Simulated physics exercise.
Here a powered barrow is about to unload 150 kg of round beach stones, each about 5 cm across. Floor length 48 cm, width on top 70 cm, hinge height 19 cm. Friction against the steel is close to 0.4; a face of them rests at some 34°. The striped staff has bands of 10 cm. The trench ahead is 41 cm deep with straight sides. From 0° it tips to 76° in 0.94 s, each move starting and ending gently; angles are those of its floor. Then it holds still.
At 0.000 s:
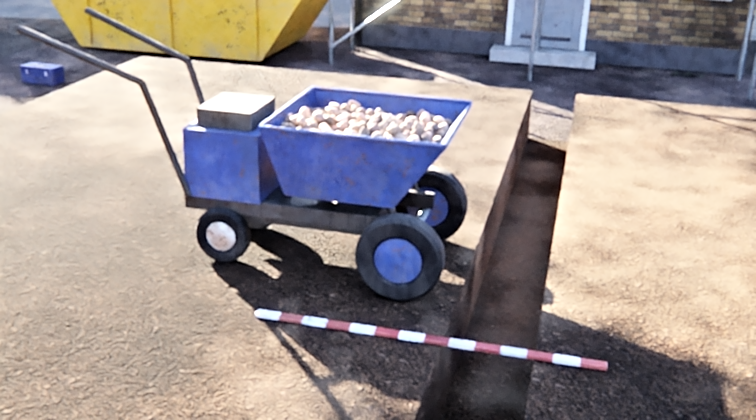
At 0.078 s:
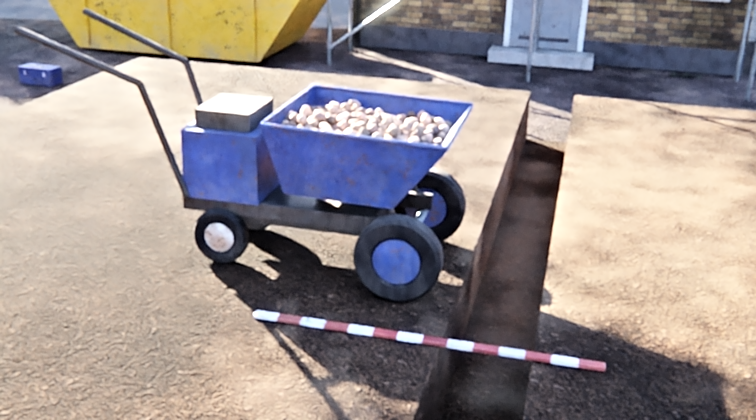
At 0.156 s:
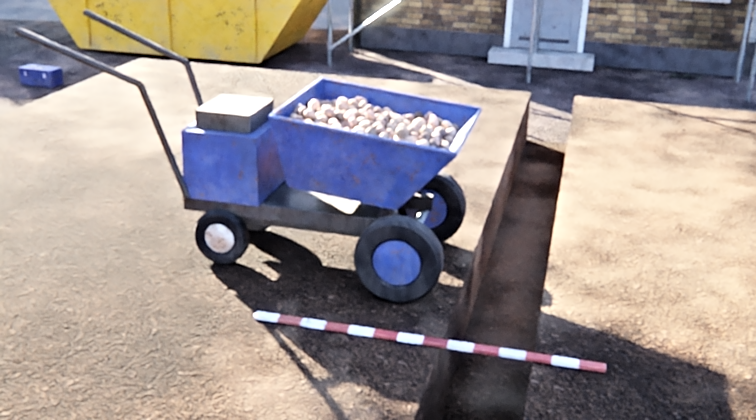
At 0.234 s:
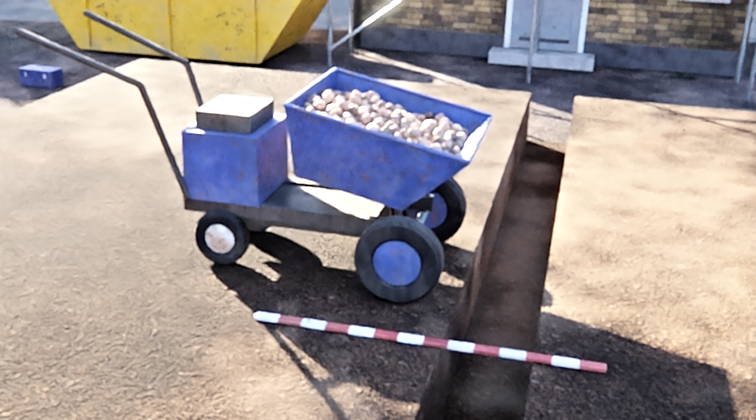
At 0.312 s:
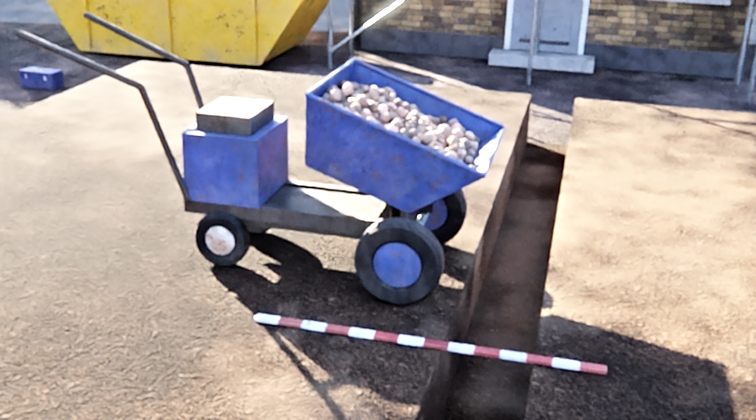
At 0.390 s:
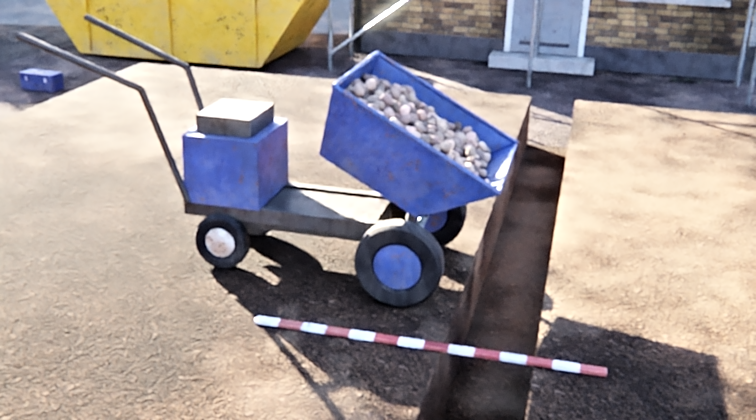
Blue barrow's tray of rounded stones tilting steadily forward to the right beside a trench, its wheels staying still.
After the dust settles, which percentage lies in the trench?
Some 24 per cent of it.
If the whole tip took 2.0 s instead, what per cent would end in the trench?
It would be near 35 per cent.
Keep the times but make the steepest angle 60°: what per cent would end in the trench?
It would be near 25 per cent.
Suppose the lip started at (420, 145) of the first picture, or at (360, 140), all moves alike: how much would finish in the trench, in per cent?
First some 45, then 100 per cent.
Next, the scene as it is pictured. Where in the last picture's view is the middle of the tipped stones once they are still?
Around (600, 294).
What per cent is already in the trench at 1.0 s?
About 0 per cent by then.
After 0.7 s the floor is at 64°; 100 % in the tray; the foremost stones are at (539, 240).
After 1.0 s the floor is at 76°; 55 % in the tray, 1 % in the trench, 44 % past the trench; the foremost stones are at (668, 298).
After 1.4 s the floor is at 76°; 15 % in the tray, 9 % in the trench, 76 % past the trench; the foremost stones are past the picture's edge.
After 3.3 s the floor is at 76°; 0 % in the tray, 24 % in the trench, 76 % past the trench; the foremost stones are past the picture's edge.
